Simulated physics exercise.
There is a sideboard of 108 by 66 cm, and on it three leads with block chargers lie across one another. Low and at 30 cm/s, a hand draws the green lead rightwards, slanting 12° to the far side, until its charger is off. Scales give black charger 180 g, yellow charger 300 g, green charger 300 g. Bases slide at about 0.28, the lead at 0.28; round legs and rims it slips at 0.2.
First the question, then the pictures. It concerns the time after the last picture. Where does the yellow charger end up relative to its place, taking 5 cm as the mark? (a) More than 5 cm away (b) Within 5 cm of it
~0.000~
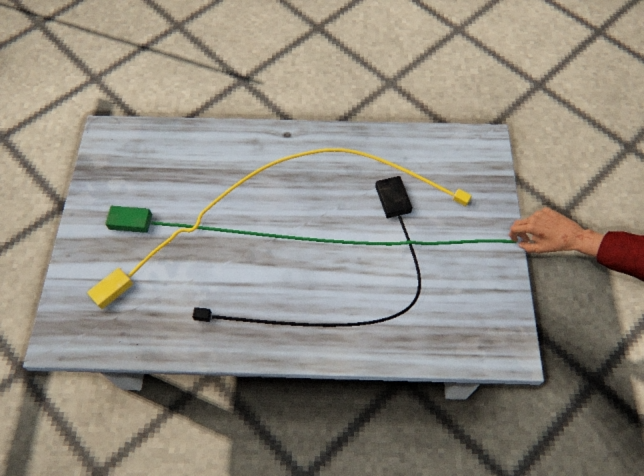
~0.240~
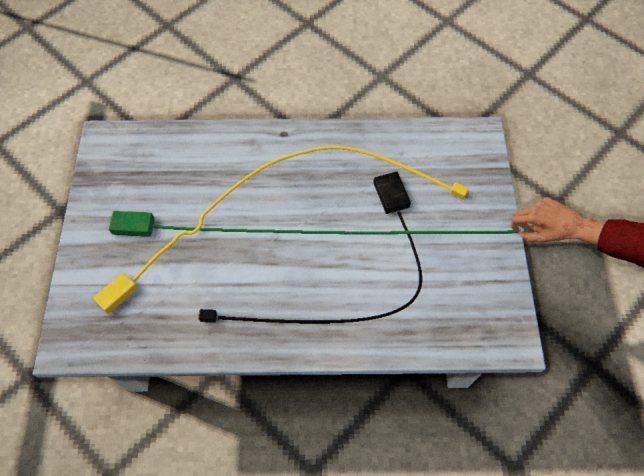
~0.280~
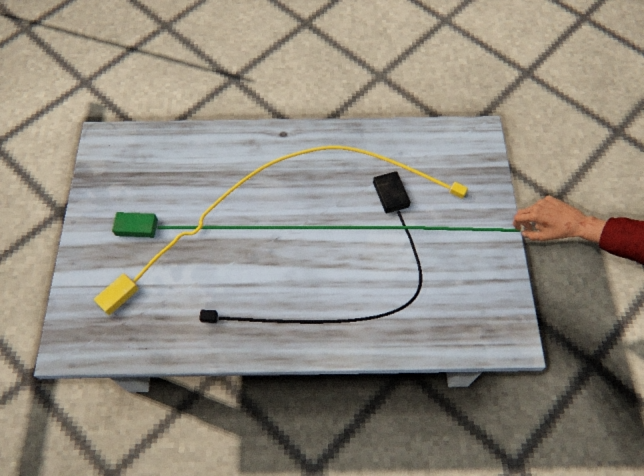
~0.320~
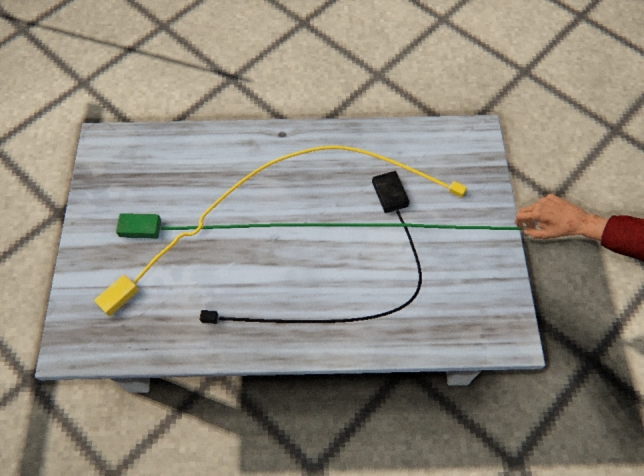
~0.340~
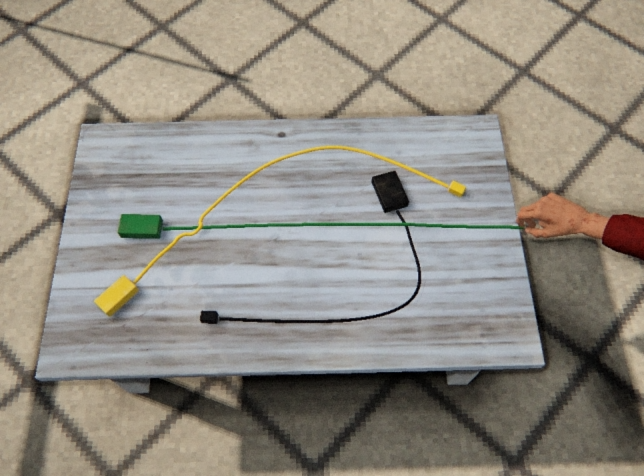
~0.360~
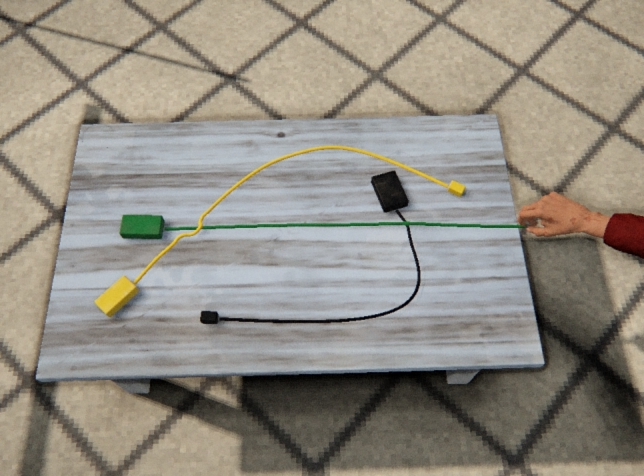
a.
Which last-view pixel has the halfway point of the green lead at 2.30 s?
Approximate pixel position: (574, 198).
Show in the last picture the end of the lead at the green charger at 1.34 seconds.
About (286, 226).
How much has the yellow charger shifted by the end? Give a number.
For the yellow charger, that's 70 cm all told.
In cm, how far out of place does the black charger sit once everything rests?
Net displacement of the black charger: 25 cm.
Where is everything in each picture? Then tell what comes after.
The first picture shows yellow charger (109, 286); crossings (176, 225) yellow over green, (413, 242) green over black; green lead runs through (413, 242) (336, 242) (260, 234) (192, 227); grip (516, 242).
In the second picture, green lead runs through (339, 233) (195, 229); grip (518, 232).
The third picture shows green charger (134, 222); green lead runs through (342, 228) (199, 228); grip (520, 230).
The fourth picture shows green charger (137, 223); green lead runs through (345, 225) (202, 228); grip (522, 228).
In the fifth picture, green lead runs through (347, 224) (204, 228); grip (523, 227).
The sixth picture shows yellow charger (115, 294); green lead runs through (423, 224) (348, 225) (274, 226) (206, 228); grip (525, 226).
At 1.3 s, the green lead's tail end at (286, 226); green charger 31 cm off its start.
At 2.3 s, the green lead's tail end at (406, 217); yellow charger 2 cm off its start, green charger 60 cm off its start, black charger 4 cm off its start.
At 3.3 s, the green lead's tail end at (524, 210); yellow charger 24 cm off its start at (222, 274), green charger 89 cm off its start at (510, 206), black charger 23 cm off its start at (485, 183).
At 4.2 s, the green lead has left the top; yellow charger 70 cm off its start, green charger over the edge, yellow plug over the edge.
At 4.7 s, the green lead has left the top; yellow charger 70 cm off its start at (423, 239), green charger over the edge, yellow plug over the edge, black charger 23 cm off its start at (485, 184).
